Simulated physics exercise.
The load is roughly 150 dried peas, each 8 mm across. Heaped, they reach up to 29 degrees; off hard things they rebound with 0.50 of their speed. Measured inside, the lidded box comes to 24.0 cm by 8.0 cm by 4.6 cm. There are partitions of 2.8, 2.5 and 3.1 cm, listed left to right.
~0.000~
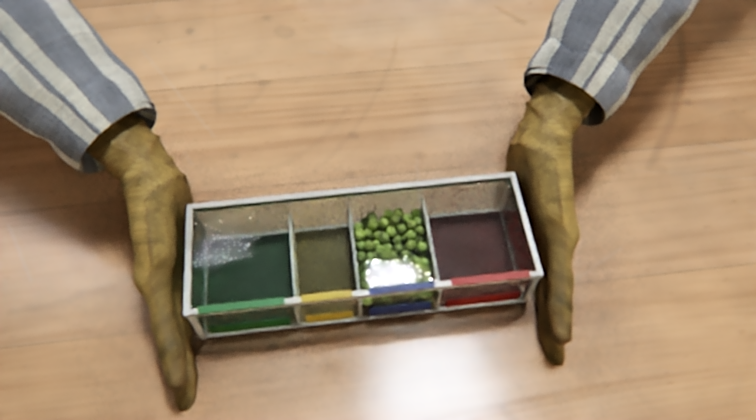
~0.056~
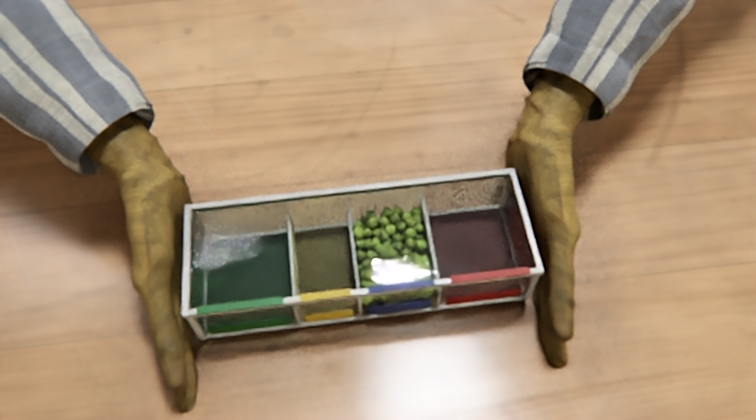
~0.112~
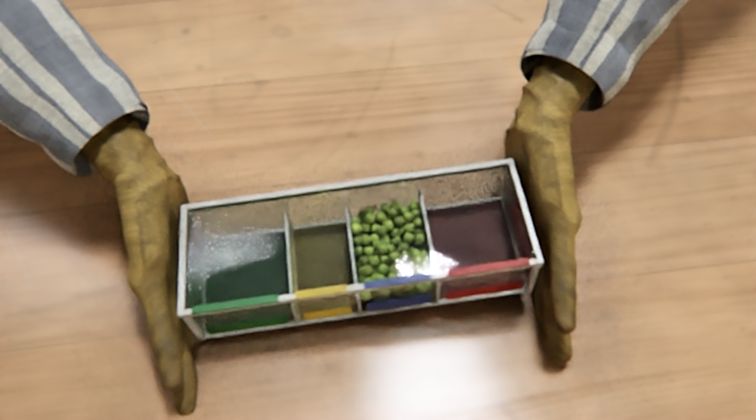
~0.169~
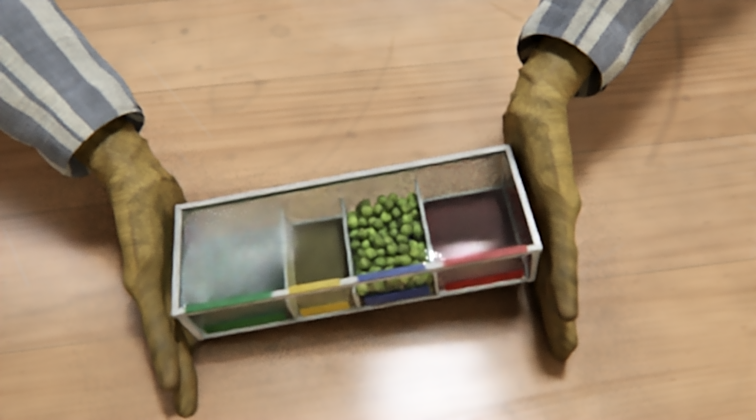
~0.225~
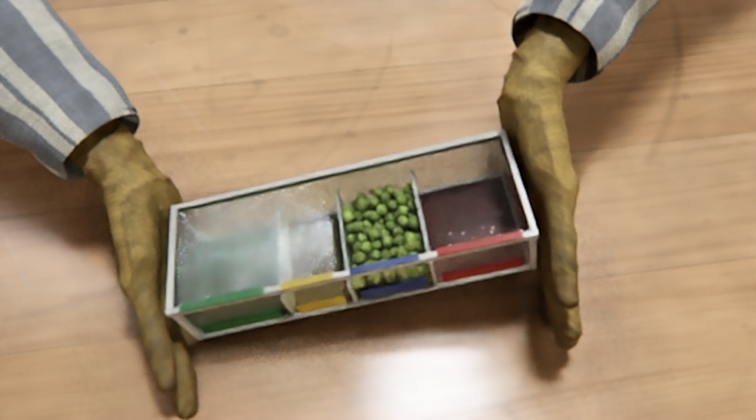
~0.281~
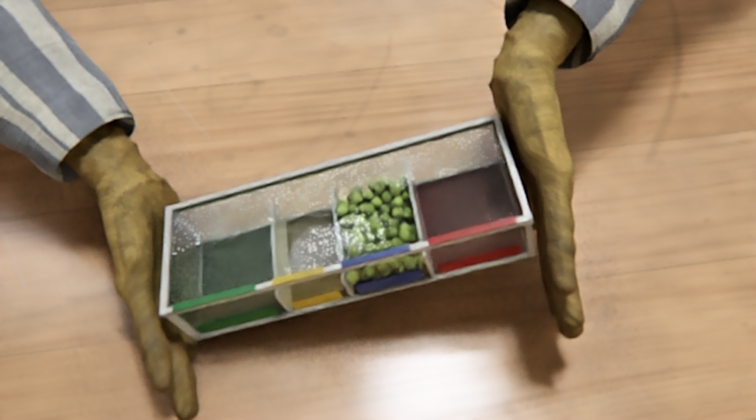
Two brown-gloved hands in blue-and-white striped sleeves hold a clear lidded box between them over a pale wooden table, seen from above by a still camera. The box has four compartments edged green, yellow, blue and red from left to right, with green peas in the blue one. The hands steadily tilt the box, raising its right end while the peas stay in their compartment.
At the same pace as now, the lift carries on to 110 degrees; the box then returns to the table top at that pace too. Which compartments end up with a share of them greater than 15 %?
Red: Not greater. Blue: Not greater. Green: Greater. Yellow: Not greater.
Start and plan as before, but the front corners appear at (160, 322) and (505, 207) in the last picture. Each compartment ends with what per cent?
Red = 0 %; blue = 0 %; green = 95 %; yellow = 5 %.
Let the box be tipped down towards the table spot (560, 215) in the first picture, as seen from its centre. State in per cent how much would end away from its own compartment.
Estimate: Some 60 per cent.
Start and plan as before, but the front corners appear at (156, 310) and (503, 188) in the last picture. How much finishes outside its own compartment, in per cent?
In that case some 100 per cent.
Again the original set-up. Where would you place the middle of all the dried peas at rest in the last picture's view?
I'd put it at about (235, 266).
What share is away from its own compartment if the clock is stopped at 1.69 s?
Estimate: Some 80 %.
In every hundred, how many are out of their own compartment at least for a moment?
100 %, roughly.
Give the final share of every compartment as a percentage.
Going by colour, red ends with 0, blue with 0, green with 90 and yellow with 10.
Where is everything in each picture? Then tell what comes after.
Box tilt 0 degrees, front corners at (190, 310) and (536, 272); blue 100 %, in the first frame.
Box tilt 1 degrees, front corners at (189, 311) and (537, 269), in the second frame.
Box tilt 4 degrees, front corners at (185, 311) and (536, 260), lowest corner left back, in the third frame.
Box tilt 8 degrees, front corners at (179, 310) and (535, 246), lowest corner left back, in the fourth frame.
Box tilt 11 degrees, front corners at (173, 310) and (531, 232), lowest corner left back, in the fifth frame.
Box tilt 15 degrees, front corners at (167, 310) and (525, 217), lowest corner left back; blue 100 %. Its pace works out near 70 degrees a second, in the sixth frame.
After 1.69 s, tilt 110 degrees; blue 20 %, green 65 %, yellow 15 %.
After 2.64 s, tilt 50 degrees; green 90 %, yellow 10 %.
Then, at 3.57 s, tilt 0 degrees; green 90 %, yellow 10 %.
In the end, at 4.1 s, red 0 %, blue 0 %, green 90 %, yellow 10 %.
